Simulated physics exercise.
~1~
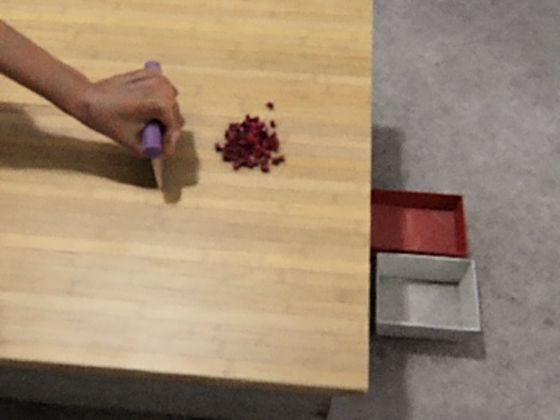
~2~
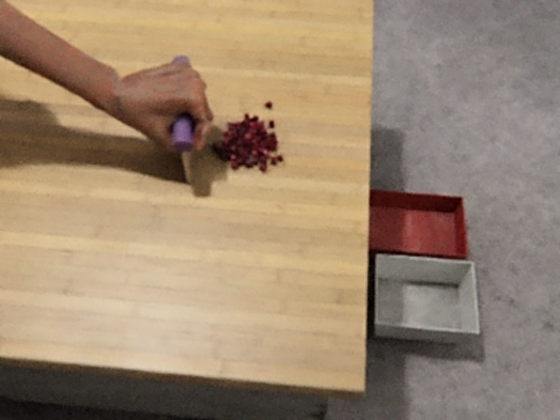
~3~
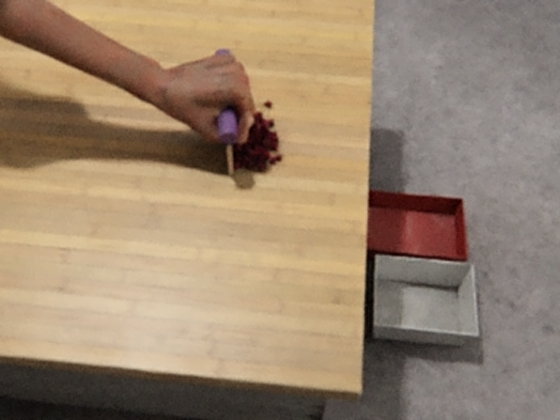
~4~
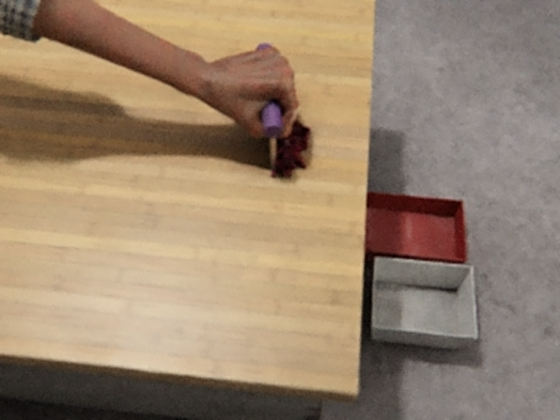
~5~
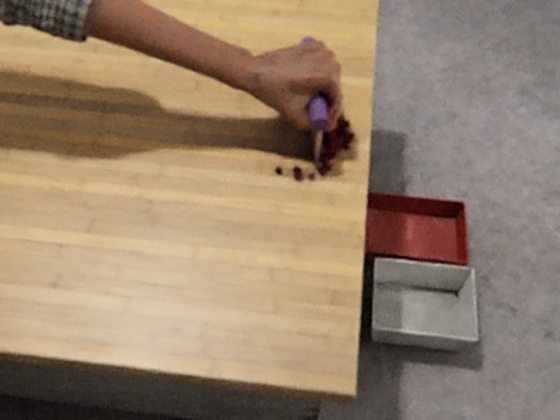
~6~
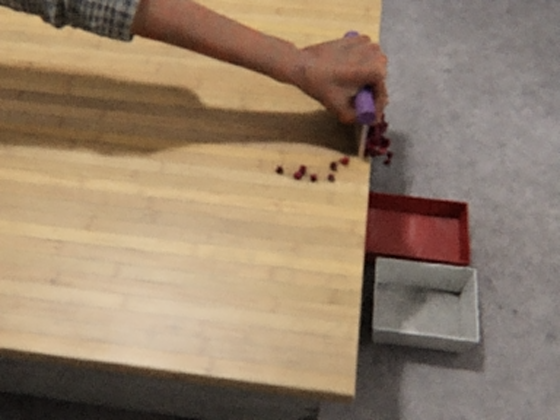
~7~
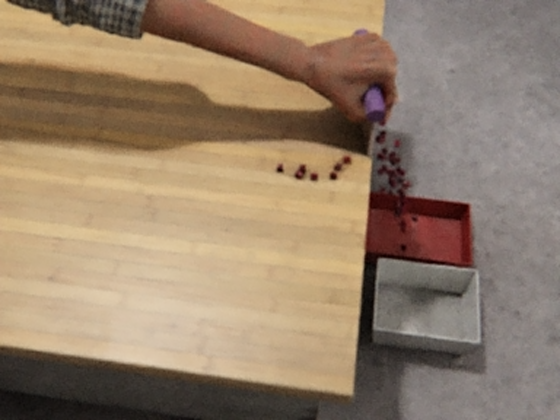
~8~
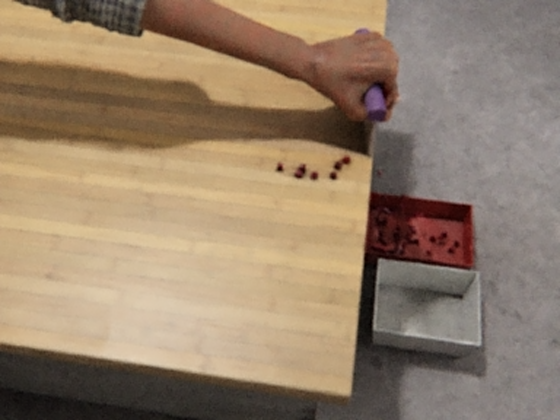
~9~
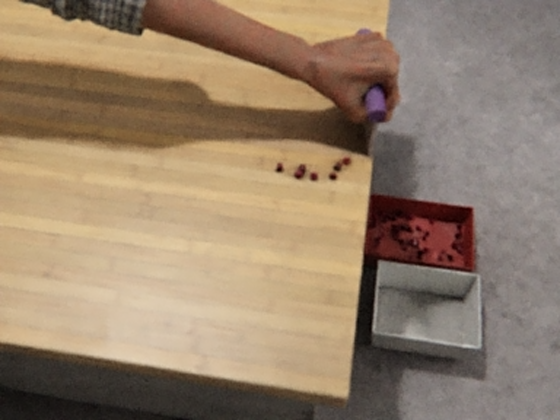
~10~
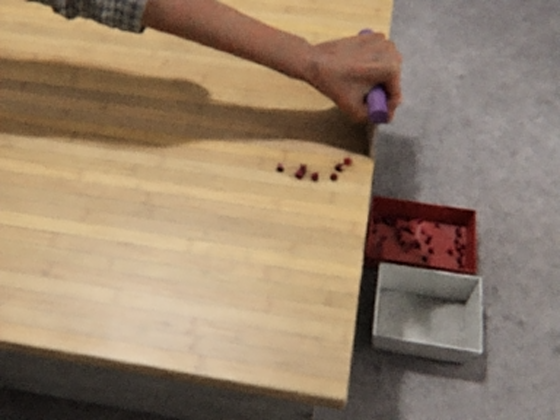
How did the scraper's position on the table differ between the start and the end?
At the start the scraper was out on the table to the left of the pile of dark red cubes, and by the end it was over at the table's right edge, above the red tin.
